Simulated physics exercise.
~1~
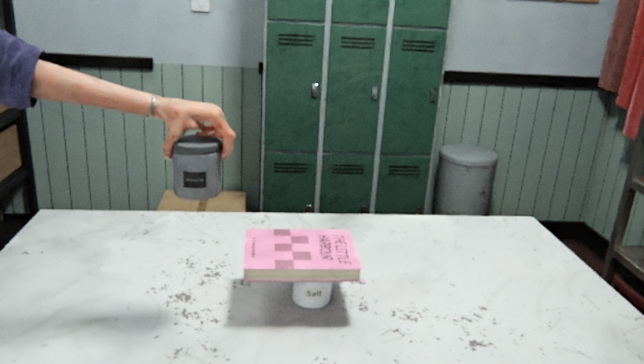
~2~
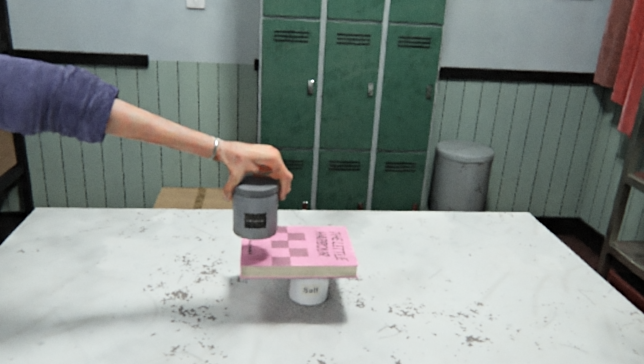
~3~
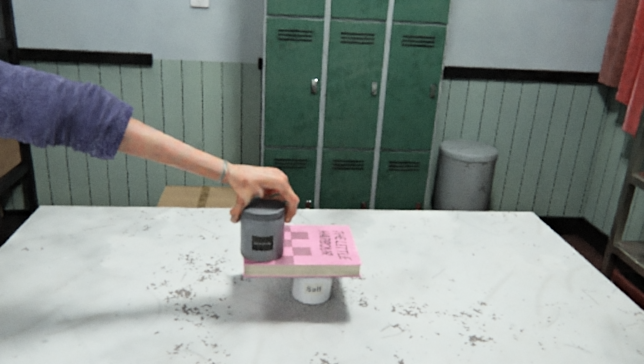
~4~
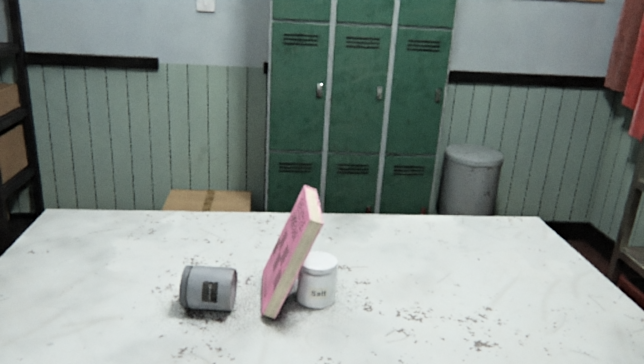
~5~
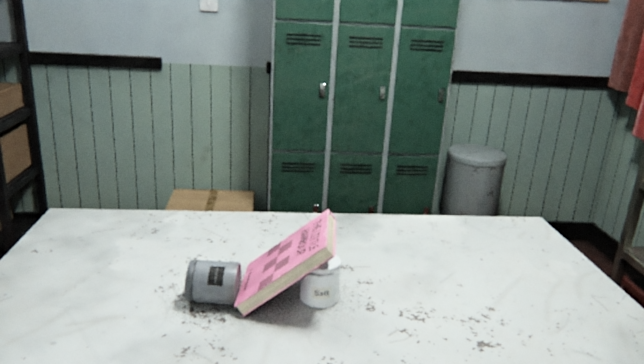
We see a hand carry a grey jar rightward and lower it onto the left side of a pink book balanced on a white jar. The book tips left, the grey jar ends up on its side on the table, and the book rests slanted against the upright white jar.
